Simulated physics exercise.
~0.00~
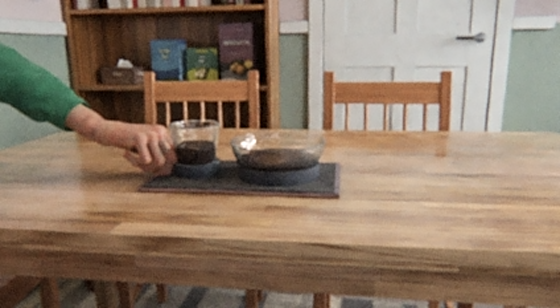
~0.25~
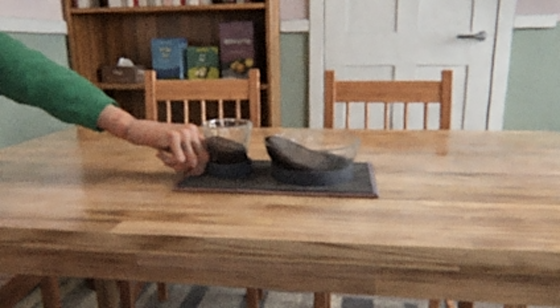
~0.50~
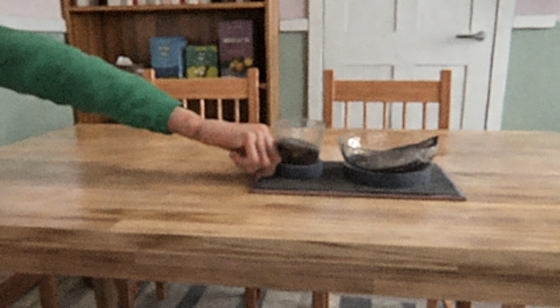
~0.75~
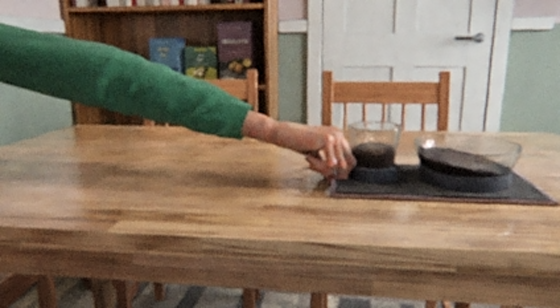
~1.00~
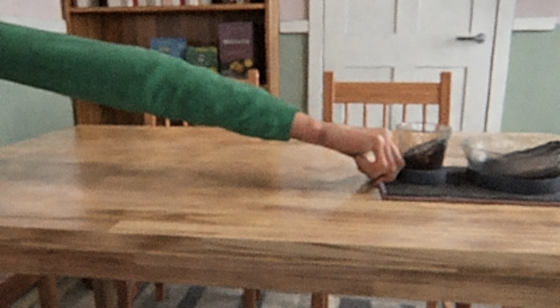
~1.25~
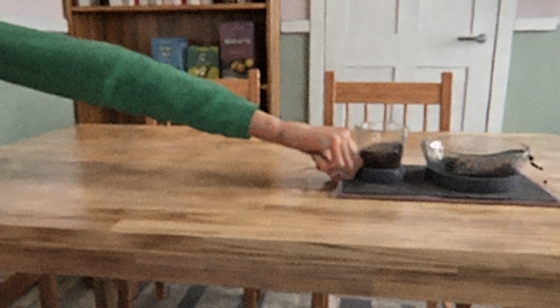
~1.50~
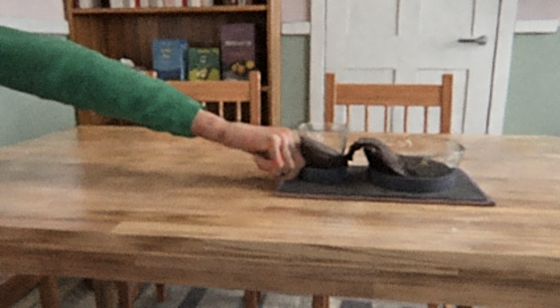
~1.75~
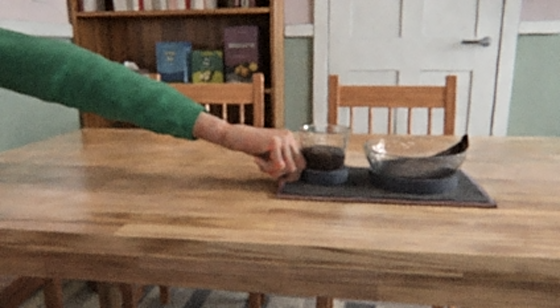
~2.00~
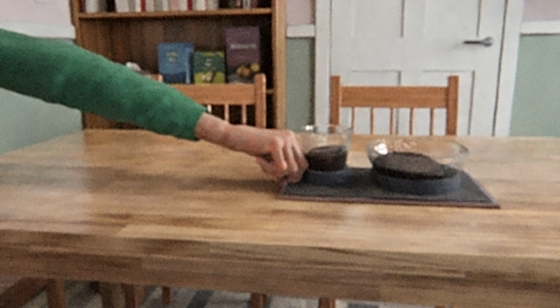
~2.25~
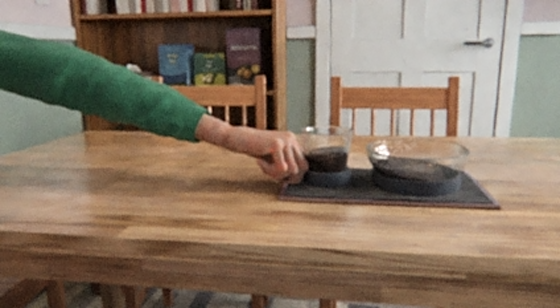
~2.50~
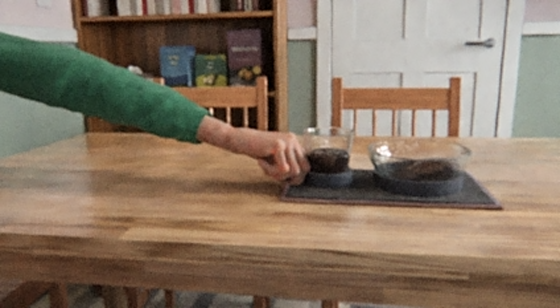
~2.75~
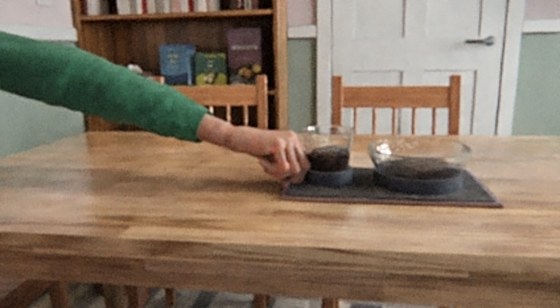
A green-sleeved arm slides a tray with a glass and bowl of sloshing dark liquid right, then partway back left, and stops.
